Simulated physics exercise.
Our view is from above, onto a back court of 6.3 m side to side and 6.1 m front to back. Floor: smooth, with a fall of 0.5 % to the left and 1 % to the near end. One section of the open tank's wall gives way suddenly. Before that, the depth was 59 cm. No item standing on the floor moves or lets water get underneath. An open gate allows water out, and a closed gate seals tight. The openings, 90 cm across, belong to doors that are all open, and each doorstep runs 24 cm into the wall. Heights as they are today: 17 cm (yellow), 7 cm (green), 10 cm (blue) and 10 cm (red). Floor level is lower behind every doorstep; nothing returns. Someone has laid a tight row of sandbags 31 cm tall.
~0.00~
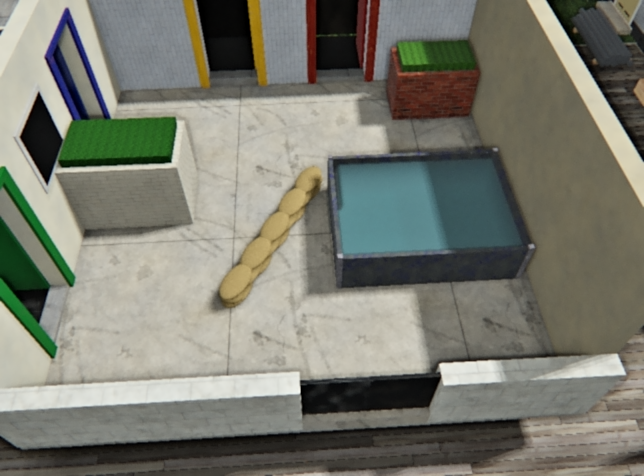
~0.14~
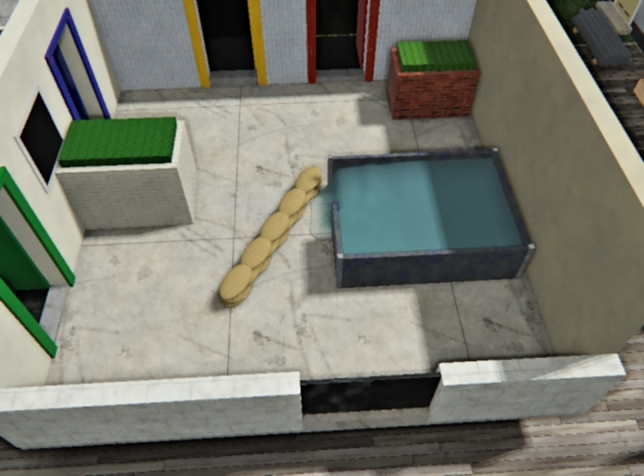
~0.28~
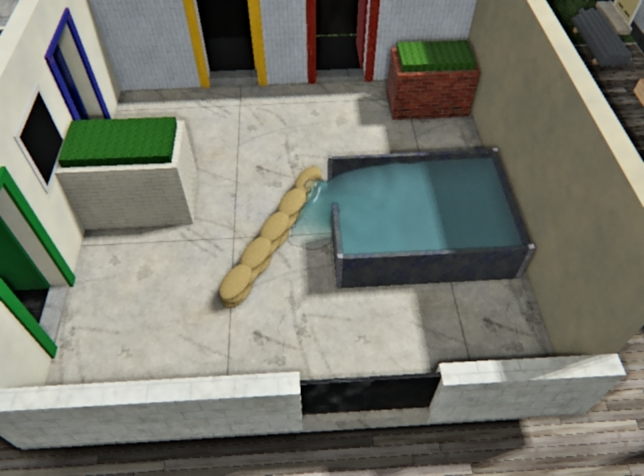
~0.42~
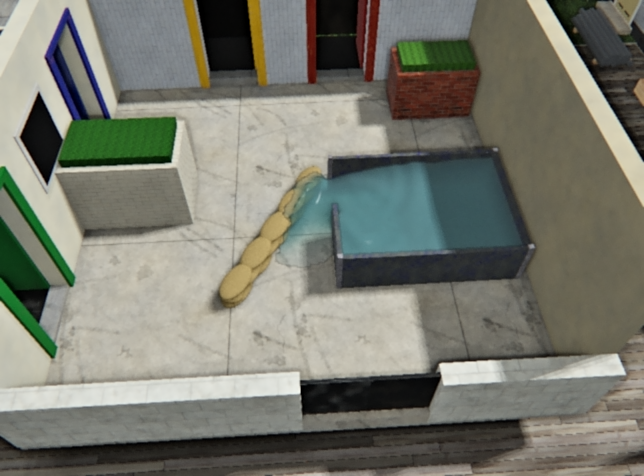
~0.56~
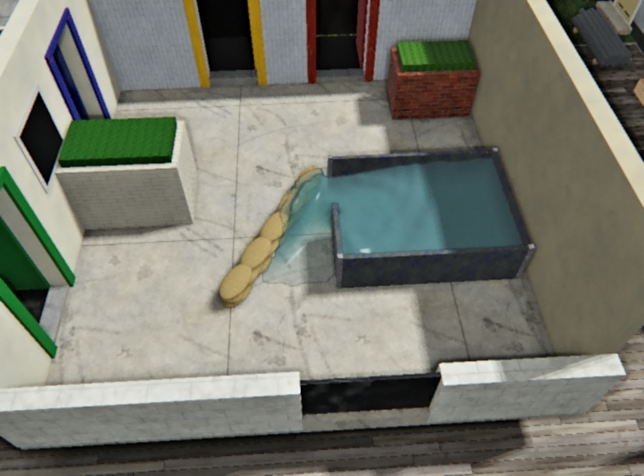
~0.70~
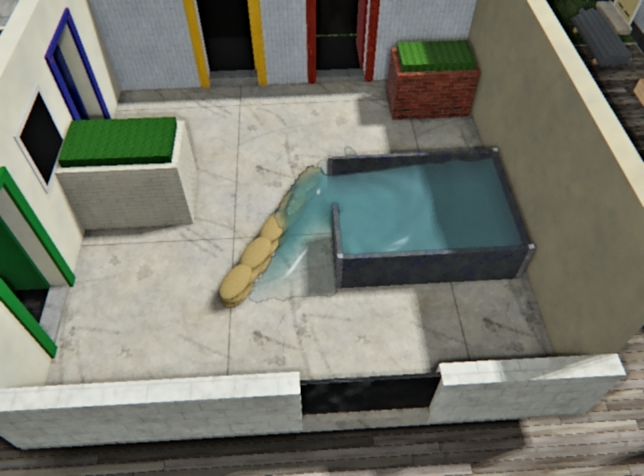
At first, an open tank of still water stands in a walled court beside a row of tan sacks. Then part of its left wall gives way and water pours through the gap, reaching the sacks, washing over the far ones and spreading along the row toward the near end.
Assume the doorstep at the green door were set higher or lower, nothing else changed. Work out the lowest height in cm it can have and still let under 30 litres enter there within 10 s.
The lowest such height is roughly 7.5 cm.
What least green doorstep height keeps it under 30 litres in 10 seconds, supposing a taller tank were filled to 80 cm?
Required height: Approx. 11.5 cm.
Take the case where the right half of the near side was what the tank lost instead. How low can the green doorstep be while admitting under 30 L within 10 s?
It needs to be about 17 cm high.
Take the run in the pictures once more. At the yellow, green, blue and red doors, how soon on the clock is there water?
So yellow sees it at 3.6 s, green at 3.2 s, blue at 3.4 s and red at 2.4 s.
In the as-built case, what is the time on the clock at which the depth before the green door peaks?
It peaks at about 4.0 s.
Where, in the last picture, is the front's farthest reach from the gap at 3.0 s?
The farthest wet point is roughly at (38, 418) in the last view.
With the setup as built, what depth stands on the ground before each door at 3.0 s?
Depth (cm): Yellow 0 / green 0 / blue 0 / red 4.
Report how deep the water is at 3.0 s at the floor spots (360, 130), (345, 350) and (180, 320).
Depths in order: 1 / 3 / 1 cm.
After 1.4 s water covers 25 % of the floor, deepest (52 cm) near (315, 197); it has not reached the green door.
After 3.0 s water covers 45 % of the floor, deepest (36 cm) near (315, 197); it has not reached the green door.
After 10.0 s water covers 90 % of the floor, deepest (18 cm) near (316, 205); 11 cm at the green door, 37 litres in over its 7 cm doorstep.
At the green door as built, the water arrived by 3.2 s and peaked near 12 cm at 4.0 s.
Run again over the same 10 s with other heights there, 44 litres in over 6.5 cm, 18 litres over 8.5 cm. The limit of 30 litres is kept from about 7.5 cm up.
